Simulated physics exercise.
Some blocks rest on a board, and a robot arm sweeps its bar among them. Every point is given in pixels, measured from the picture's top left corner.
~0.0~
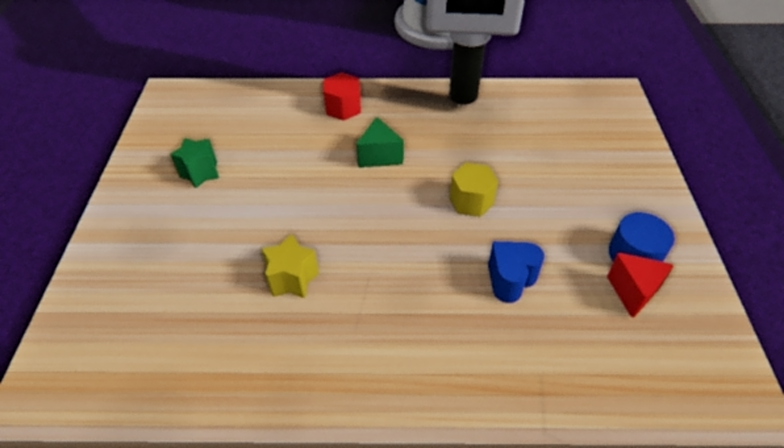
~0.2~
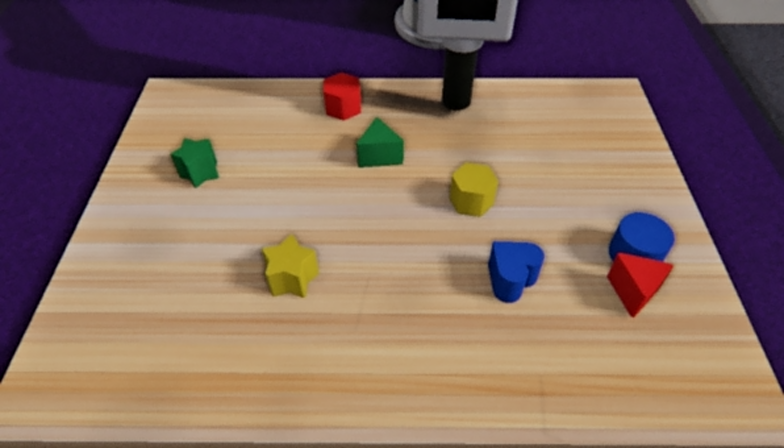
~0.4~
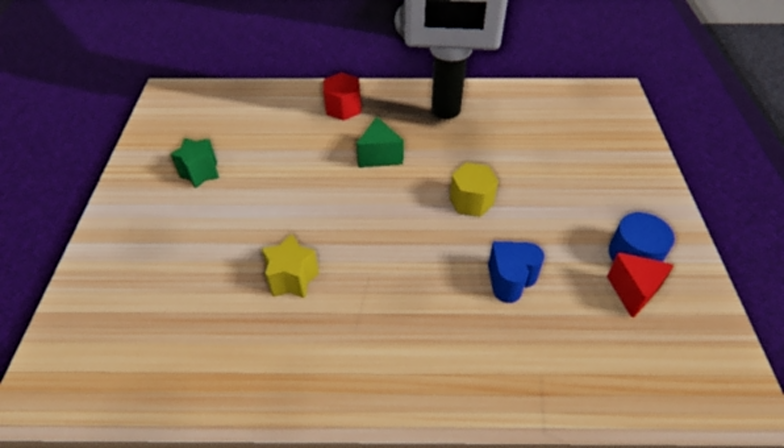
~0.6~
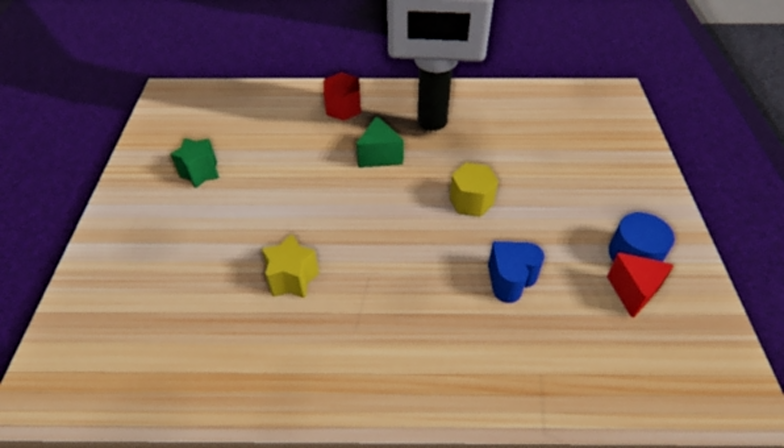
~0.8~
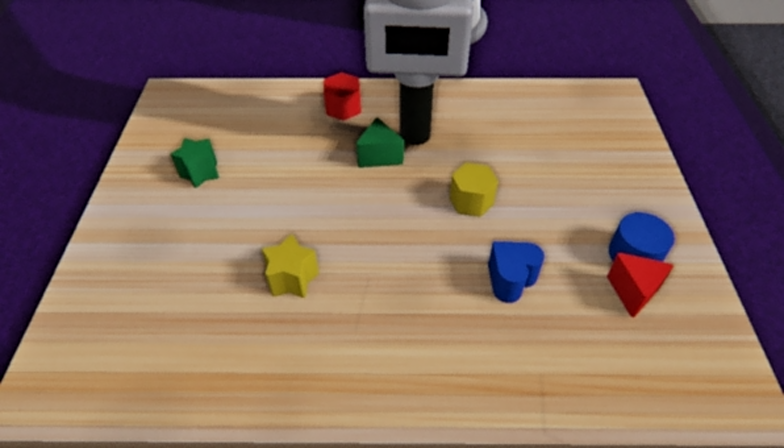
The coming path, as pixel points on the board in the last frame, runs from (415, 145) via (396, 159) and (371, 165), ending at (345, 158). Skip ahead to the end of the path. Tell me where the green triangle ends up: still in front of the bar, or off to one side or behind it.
Kept ahead.
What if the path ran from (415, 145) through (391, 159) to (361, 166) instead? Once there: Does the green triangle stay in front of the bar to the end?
Yes
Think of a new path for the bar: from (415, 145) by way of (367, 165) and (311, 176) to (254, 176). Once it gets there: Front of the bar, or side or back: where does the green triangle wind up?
When the path ends, it will sit ahead of the bar.
The first path, step by step. Halfway along, bar (384, 155); green triangle (352, 141), turned 40° clockwise.
At the end, bar (344, 148); red six-sided block unmoved; green triangle (312, 139), turned 15° clockwise.
